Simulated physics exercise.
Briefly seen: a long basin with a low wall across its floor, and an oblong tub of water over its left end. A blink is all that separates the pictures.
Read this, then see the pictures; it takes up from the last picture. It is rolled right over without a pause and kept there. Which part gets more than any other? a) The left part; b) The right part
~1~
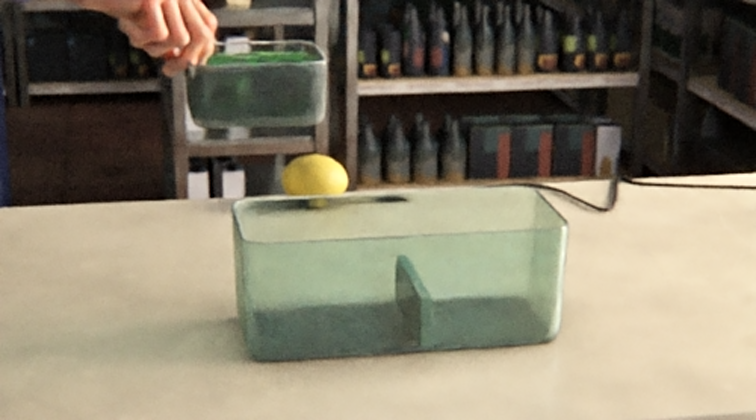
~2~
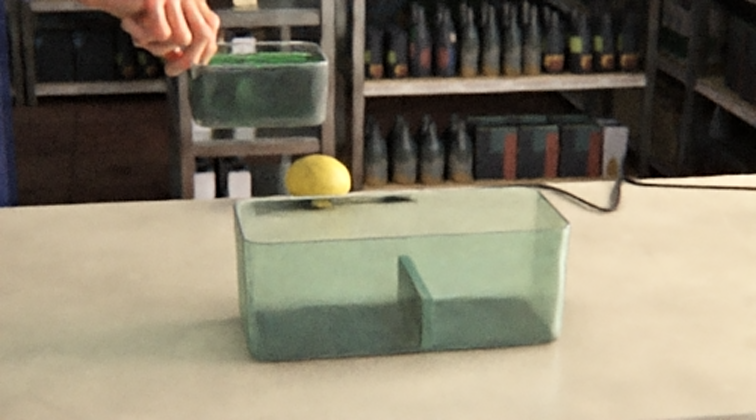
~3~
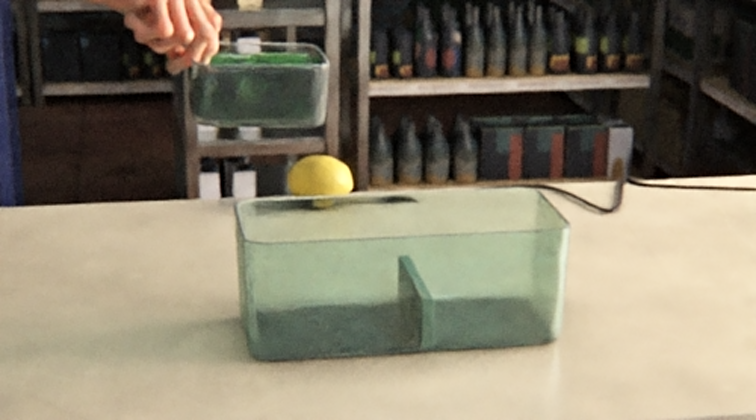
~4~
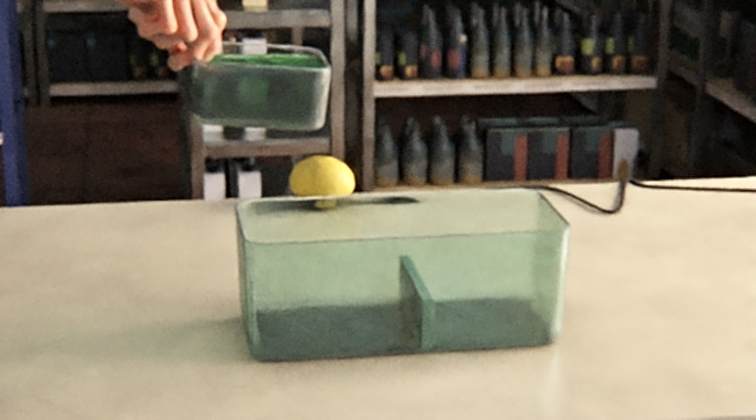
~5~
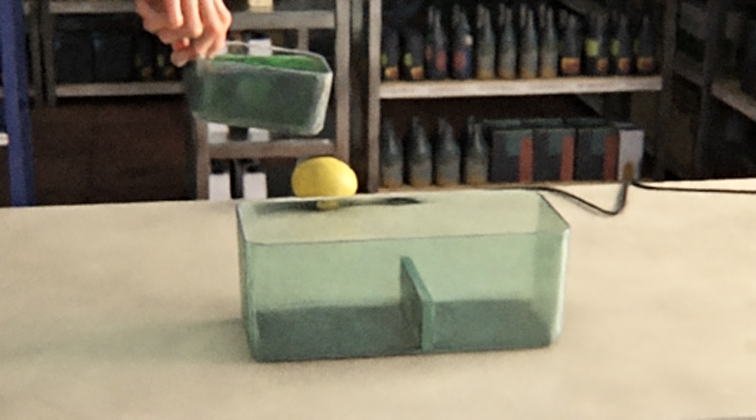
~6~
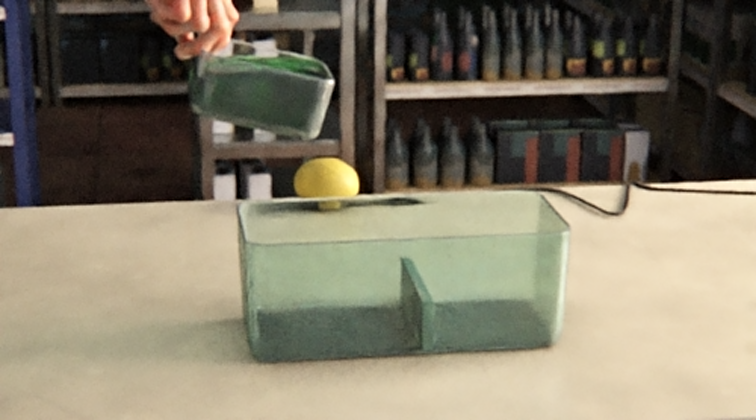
The answer is a.
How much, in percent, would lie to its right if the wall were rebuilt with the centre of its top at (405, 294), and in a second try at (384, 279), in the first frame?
The first gives 35 %, the second 60 %.
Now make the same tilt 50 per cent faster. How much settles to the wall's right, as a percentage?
Close to 5 in a hundred.
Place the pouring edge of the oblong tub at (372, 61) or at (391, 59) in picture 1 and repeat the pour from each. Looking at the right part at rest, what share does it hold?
Close to 70 % for the first start and close to 80 % for the second.
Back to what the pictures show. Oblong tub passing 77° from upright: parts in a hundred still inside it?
I'd put it near 30 %.
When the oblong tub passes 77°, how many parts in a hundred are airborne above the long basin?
Share in flight: Approx. 45 %.
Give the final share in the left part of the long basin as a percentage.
Share approx. 90 %.
A moment on, the tilt is 77° and 29 per cent is still to pour, 27 is left of the wall and 1 right of it.
Next, the tilt is 112° and 3 per cent is still to pour, 82 is left of the wall and 7 right of it.
Then the tilt is 116° and 0 per cent is still to pour, 89 is left of the wall and 8 right of it.
Later the tilt is 116° and 0 per cent is still to pour, 89 is left of the wall and 8 right of it.
At rest 89 per cent lies left of the wall, 8 right of it and 3 outside.
